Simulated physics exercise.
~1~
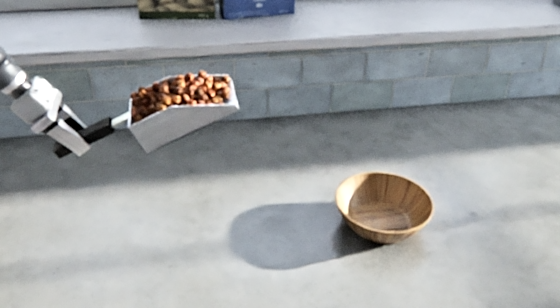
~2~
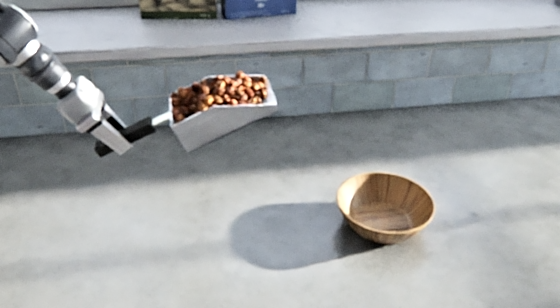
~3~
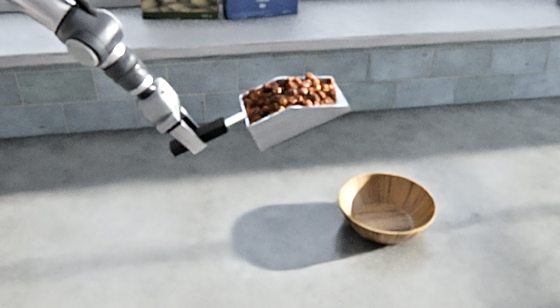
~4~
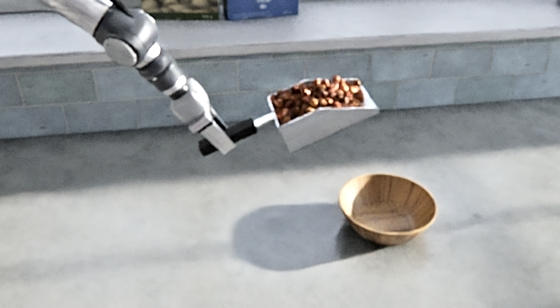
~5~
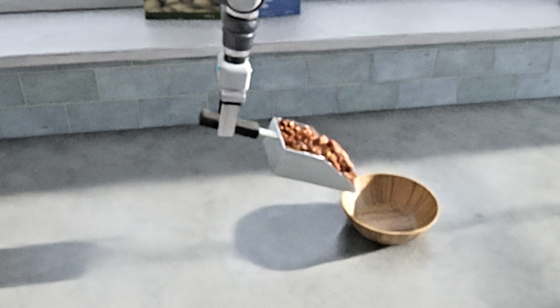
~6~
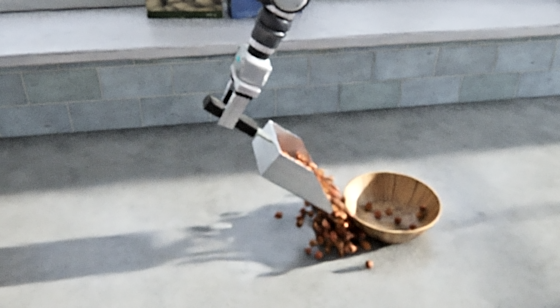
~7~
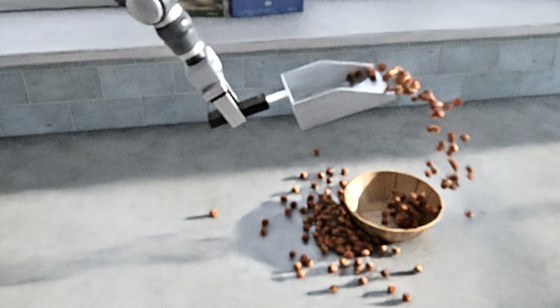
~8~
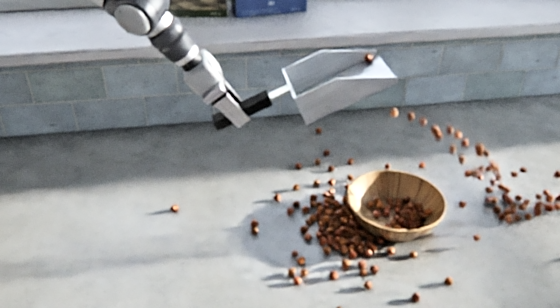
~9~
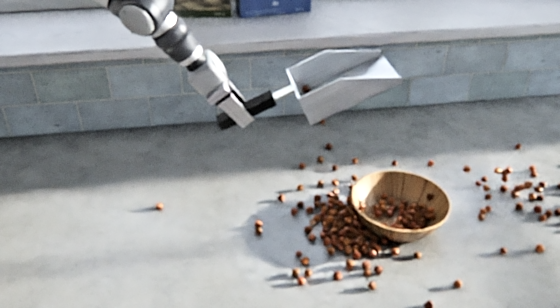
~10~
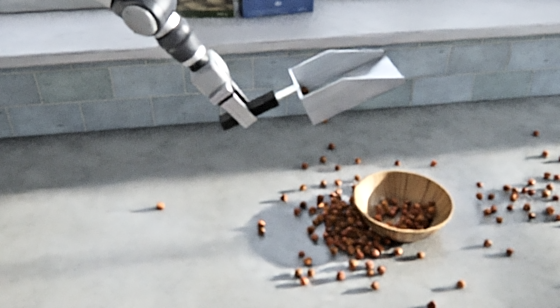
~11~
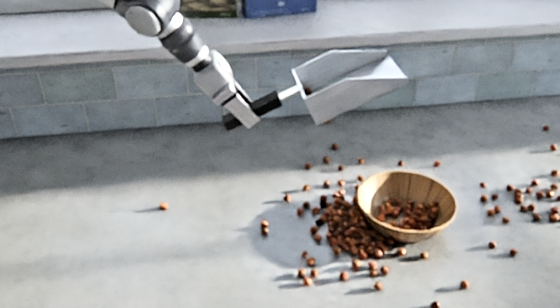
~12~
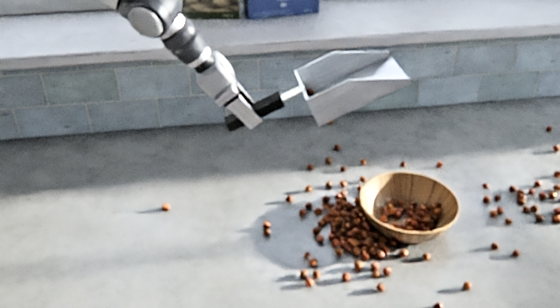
A robot arm carried a scoop full of hazelnuts right toward a wooden bowl and tipped it, spilling many in front of the bowl, then swung it up, flinging more past it, leaving some inside and most scattered across the table.
